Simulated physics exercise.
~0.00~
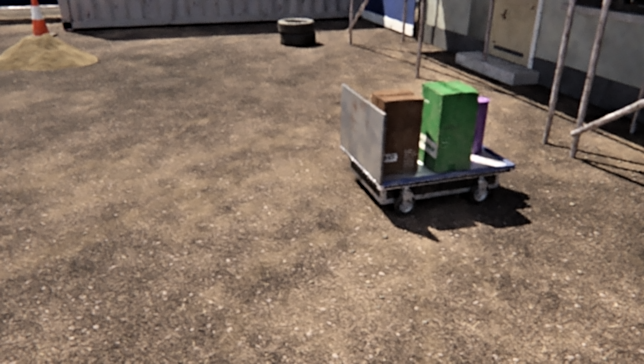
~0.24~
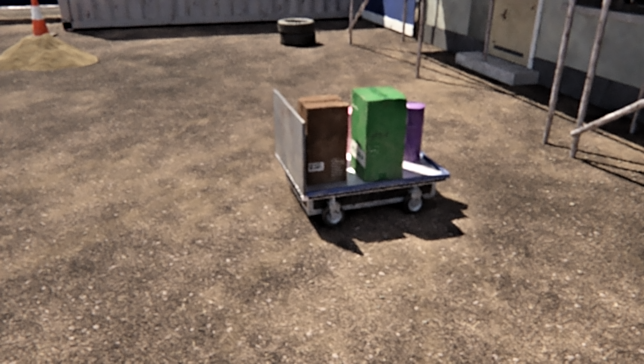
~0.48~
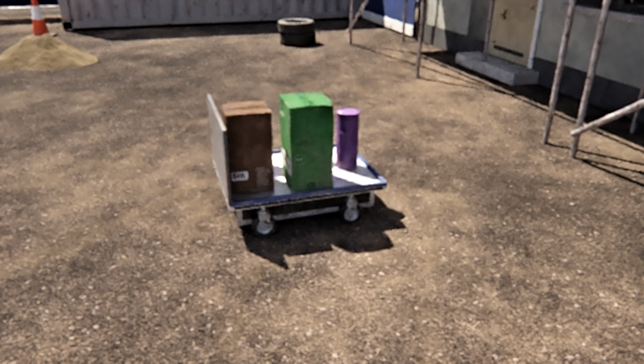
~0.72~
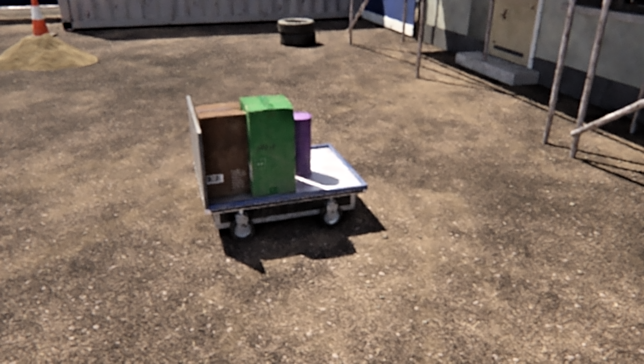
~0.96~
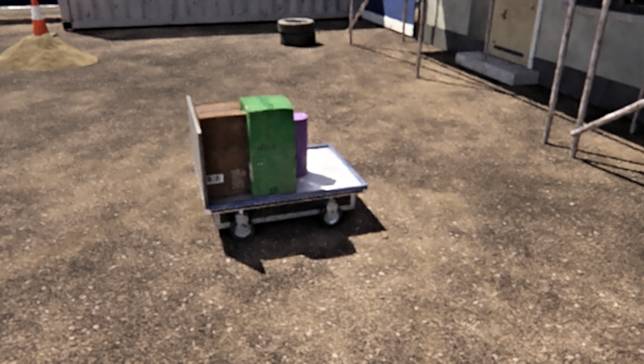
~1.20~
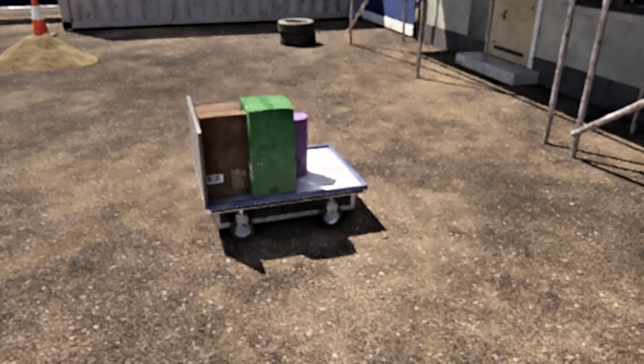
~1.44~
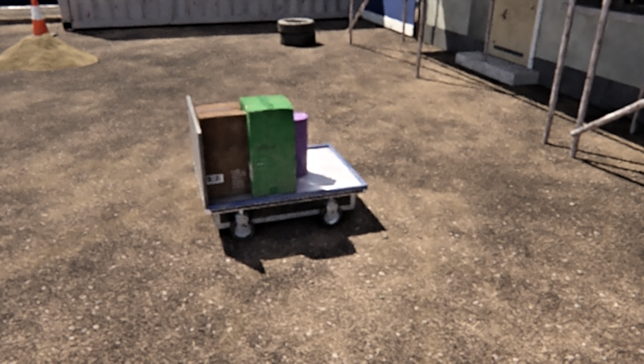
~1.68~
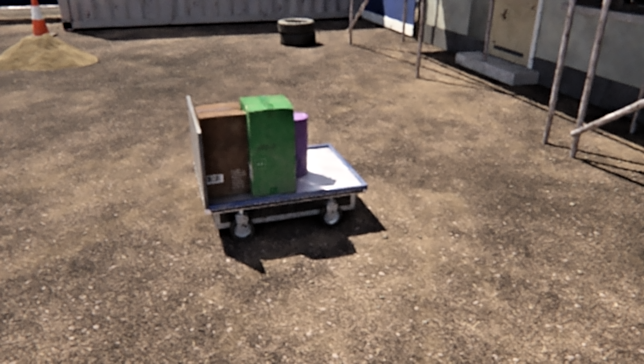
Flat cart carrying brown and green boxes and a purple canister rolling left across a yard, stopping with its load upright.
